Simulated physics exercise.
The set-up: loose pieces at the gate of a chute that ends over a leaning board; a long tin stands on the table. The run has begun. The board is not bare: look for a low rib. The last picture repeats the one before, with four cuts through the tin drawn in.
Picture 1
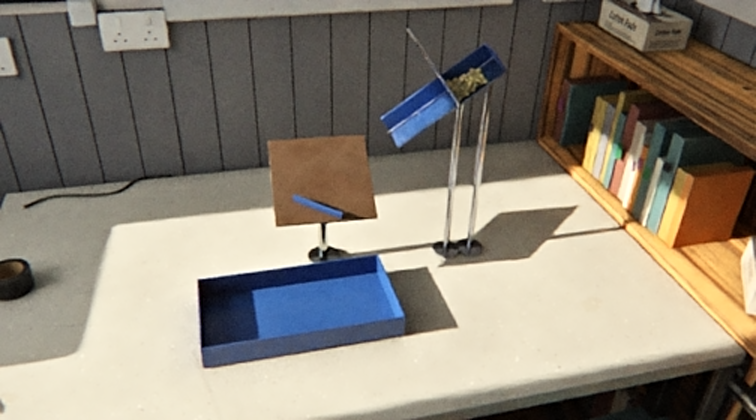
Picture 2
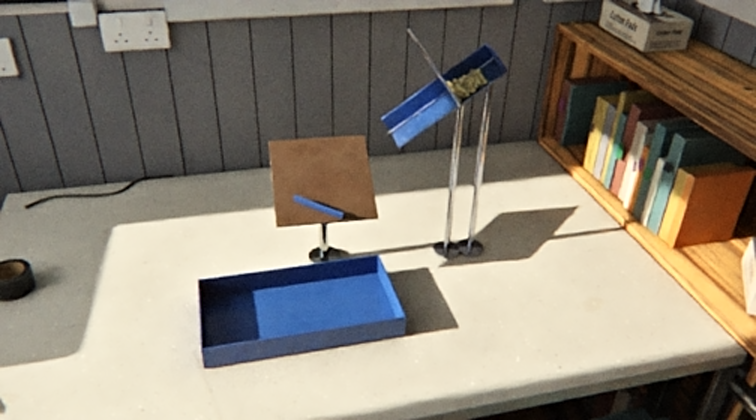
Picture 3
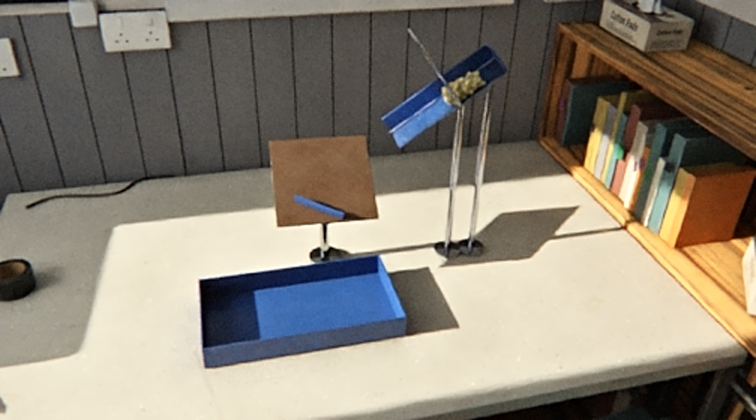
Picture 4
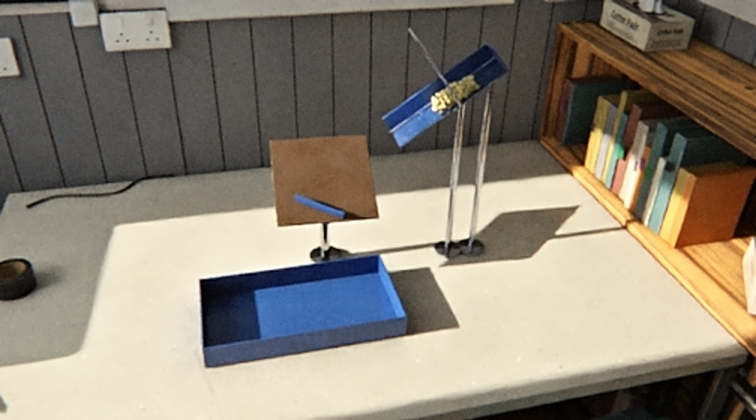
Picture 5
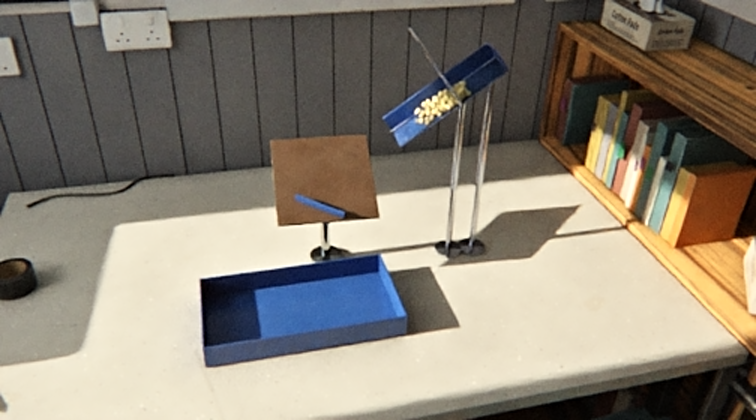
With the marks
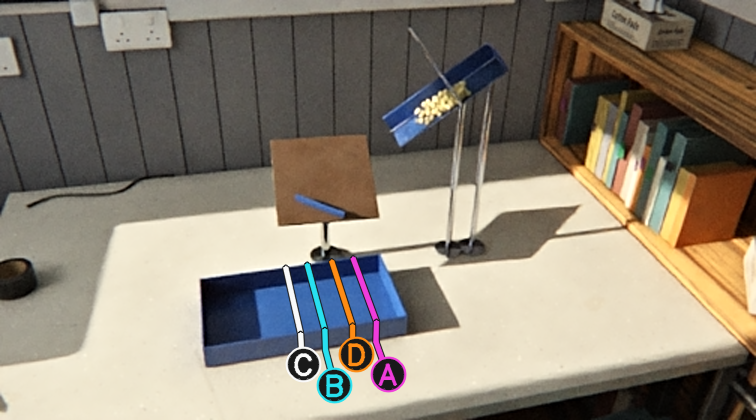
A long blue tin sits empty while pale pieces slide partway down a blue chute.
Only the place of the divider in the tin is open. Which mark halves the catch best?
Line A.
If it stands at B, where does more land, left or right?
Right.
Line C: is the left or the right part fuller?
Right.
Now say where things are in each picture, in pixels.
Load behind the gate (466, 84), soya beans; lip of the chute (395, 140), sloping fairly steeply, in the first picture.
Middle of the board (322, 179), tilted fairly steeply; middle of its low edge (328, 222); of its high edge (317, 138), in the second picture.
Front corners of the tin (202, 349) and (406, 316), empty; front of the load (447, 99), in the third picture.
Middle of the load (453, 96); its front (434, 108), roughly a third of the way to the lip; rib from (295, 195) to (344, 213), in the fourth picture.
Middle of the load (443, 103); its front (417, 121), roughly two thirds of the way to the lip, in the fifth picture.
On the marked copy, line A crosses the front rim at (376, 321); line B crosses the front rim at (324, 329); line C crosses the front rim at (300, 333); line D crosses the front rim at (352, 324).
If A is chosen, of what is caught, roughly half on the left of the divider, roughly half on the right.
If B is chosen, of what is caught, about a tenth on the left of the divider, the larger part on the right.
If C is chosen, of what is caught, about a tenth on the left of the divider, almost all on the right.
If D is chosen, of what is caught, roughly a quarter on the left of the divider, the larger part on the right.
